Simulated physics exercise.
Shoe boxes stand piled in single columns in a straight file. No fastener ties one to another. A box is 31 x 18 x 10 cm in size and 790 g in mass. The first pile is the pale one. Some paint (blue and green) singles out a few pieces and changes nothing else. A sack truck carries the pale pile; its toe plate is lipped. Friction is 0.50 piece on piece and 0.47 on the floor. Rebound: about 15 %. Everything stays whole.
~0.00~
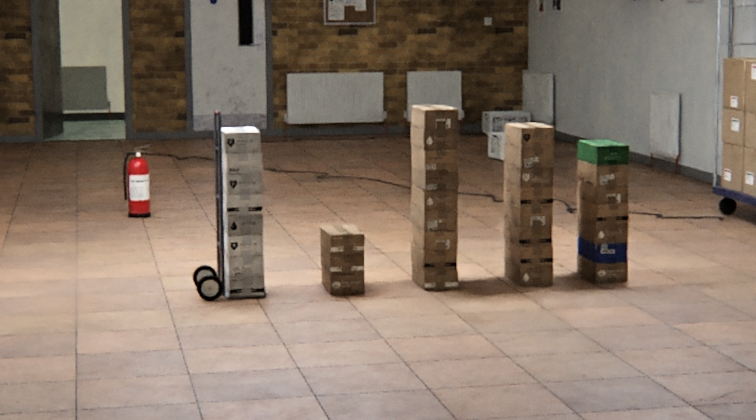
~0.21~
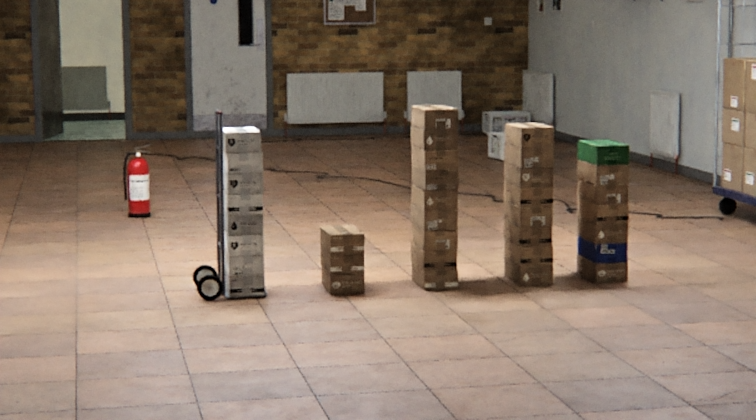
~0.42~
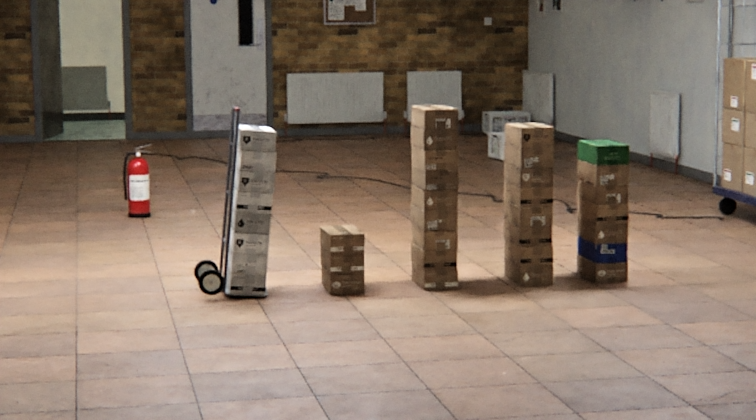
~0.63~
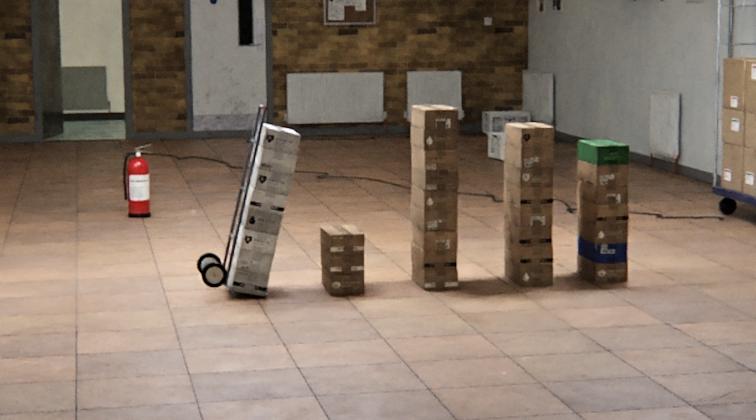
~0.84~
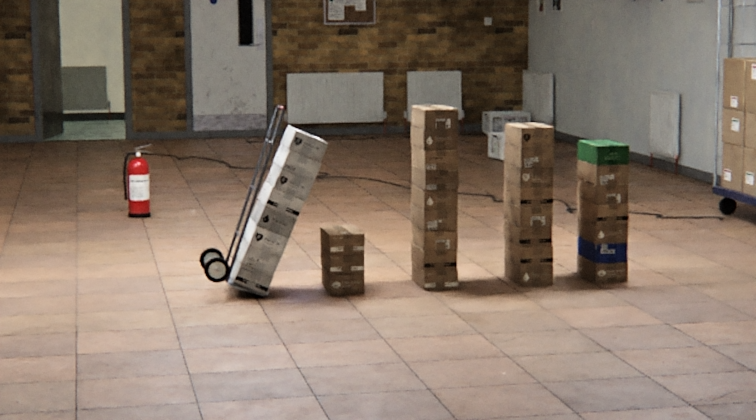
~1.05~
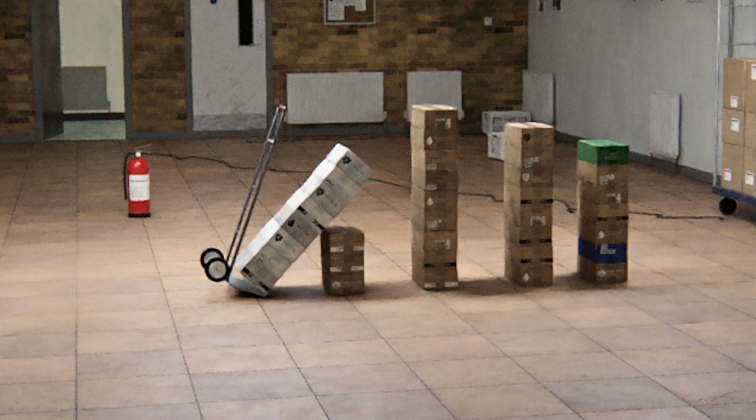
A hand truck tilts right and its pale box stack leans away, over a short brown pile.
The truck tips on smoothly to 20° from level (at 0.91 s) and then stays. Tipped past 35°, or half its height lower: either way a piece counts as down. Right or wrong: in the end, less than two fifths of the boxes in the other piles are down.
Right.
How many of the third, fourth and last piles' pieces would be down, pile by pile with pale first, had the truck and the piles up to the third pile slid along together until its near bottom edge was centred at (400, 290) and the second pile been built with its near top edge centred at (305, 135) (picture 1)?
The tally would be third 9, then fourth 7, then last 7.
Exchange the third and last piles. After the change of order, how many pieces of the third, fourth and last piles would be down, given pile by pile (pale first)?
Third 0, fourth 0, last 0.
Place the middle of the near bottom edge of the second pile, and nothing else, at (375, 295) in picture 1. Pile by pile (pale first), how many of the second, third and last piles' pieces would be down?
Second 0; third 0; last 0.
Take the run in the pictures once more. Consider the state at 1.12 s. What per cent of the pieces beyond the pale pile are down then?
It's 0 percent at that point.
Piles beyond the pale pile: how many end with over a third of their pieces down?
0 altogether.
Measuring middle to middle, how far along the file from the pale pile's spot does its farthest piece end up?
Some 85 centimetres along the file.
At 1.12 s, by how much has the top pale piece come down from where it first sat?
25 cm lower.
After 1.12 s, 8 of the pale pile down; none of the 27 other boxes down.
After 1.26 s, 8 of the pale pile down; none of the 27 other boxes down, 5 disturbed.
After 1.64 s, 8 of the pale pile down; none of the 27 other boxes down, 9 disturbed.
In the end (2.5 s), 8 of the pale pile down; none of the 27 other boxes down, 8 disturbed; green box unmoved; blue box unmoved. That is 0 per cent. From the last view, middles, green box near (603, 152), blue box near (602, 249).
